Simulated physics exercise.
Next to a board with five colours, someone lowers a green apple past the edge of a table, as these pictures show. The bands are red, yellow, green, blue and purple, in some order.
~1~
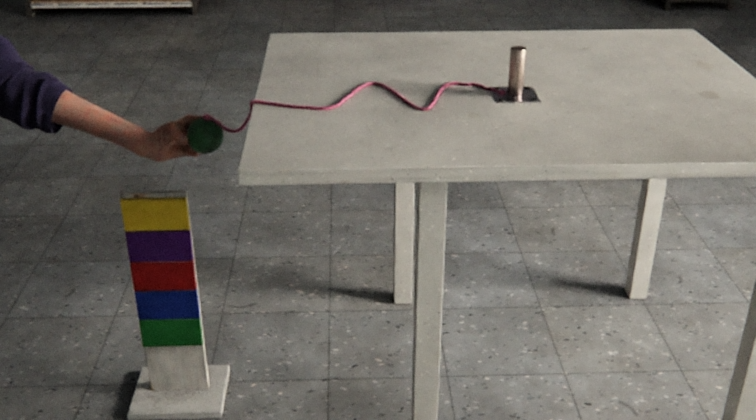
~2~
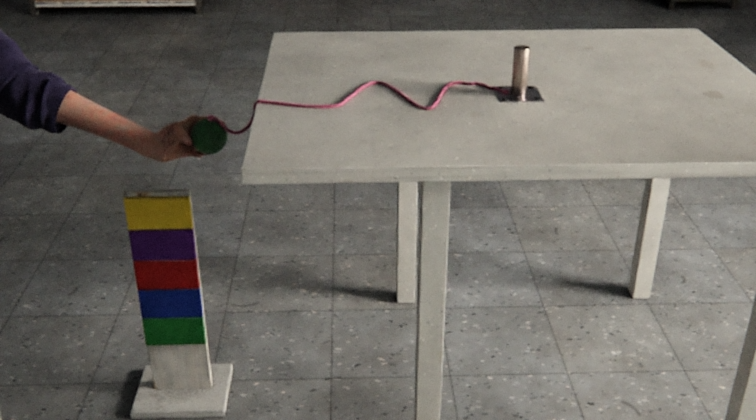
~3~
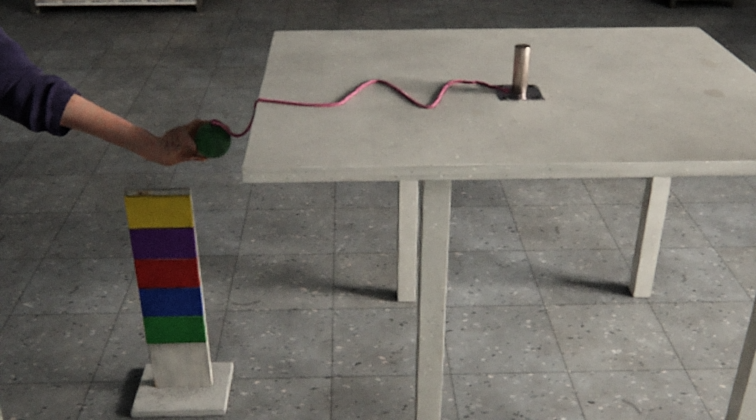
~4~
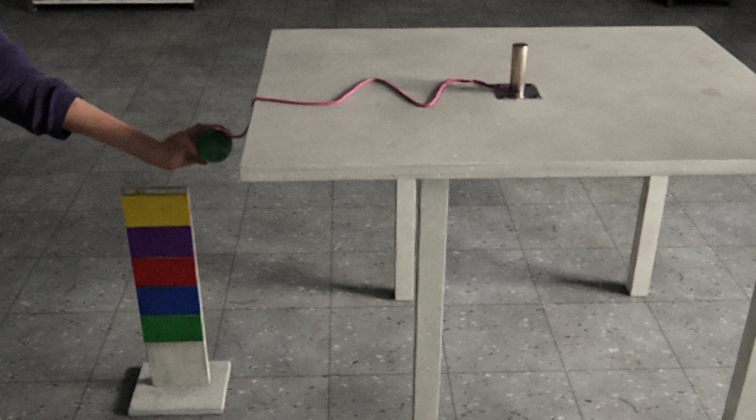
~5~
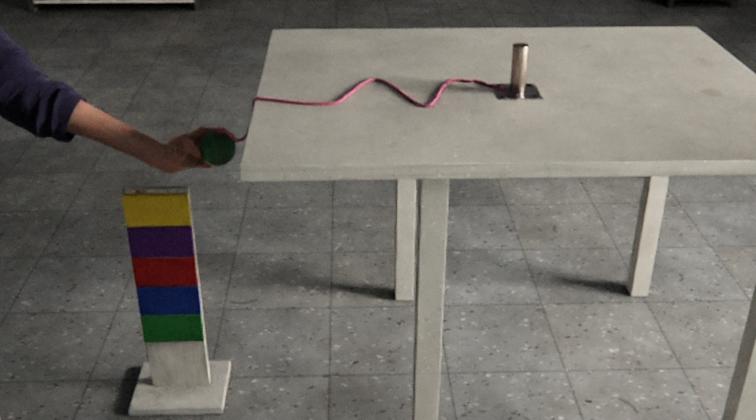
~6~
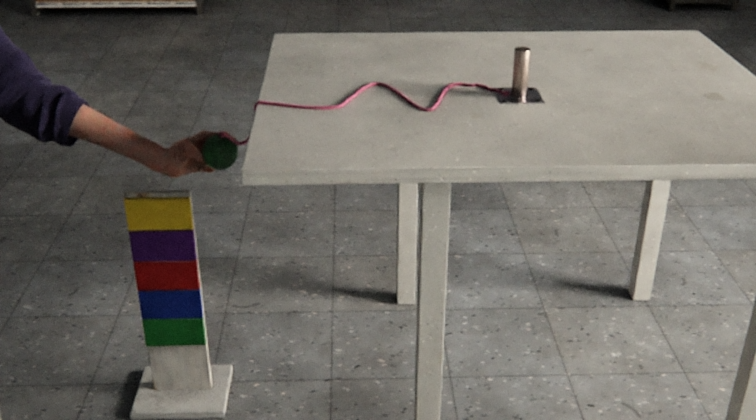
An arm in a dark purple sleeve reaches in from the left beside a pale table on a grey tiled floor, seen from slightly above. Its hand holds a round green object tied to a wavy reddish lace leading to an upright metal cylinder on the table, above a stand banded yellow, purple, red, blue and green. The hand inches right and slightly down as the view jitters faintly.
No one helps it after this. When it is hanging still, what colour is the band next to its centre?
Blue.
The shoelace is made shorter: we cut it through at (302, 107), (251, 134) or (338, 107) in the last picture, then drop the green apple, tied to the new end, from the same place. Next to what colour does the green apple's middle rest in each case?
In order of the tries: Yellow; then red; then none, it hangs higher.
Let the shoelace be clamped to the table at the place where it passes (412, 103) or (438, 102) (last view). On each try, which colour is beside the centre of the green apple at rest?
For the first place it's purple, and for the second red.
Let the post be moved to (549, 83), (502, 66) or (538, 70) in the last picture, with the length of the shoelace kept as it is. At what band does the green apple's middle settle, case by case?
Red; blue; red.
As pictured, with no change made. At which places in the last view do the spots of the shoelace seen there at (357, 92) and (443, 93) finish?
Final positions are (259, 124) and (412, 97), in that order.
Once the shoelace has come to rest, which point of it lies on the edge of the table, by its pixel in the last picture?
The bit in question sits close to (369, 85).
Soon after, apple near (308, 293); level with blue.
After that, apple near (248, 303); level with blue.
In the end, apple near (276, 307); level with blue. The blue one.
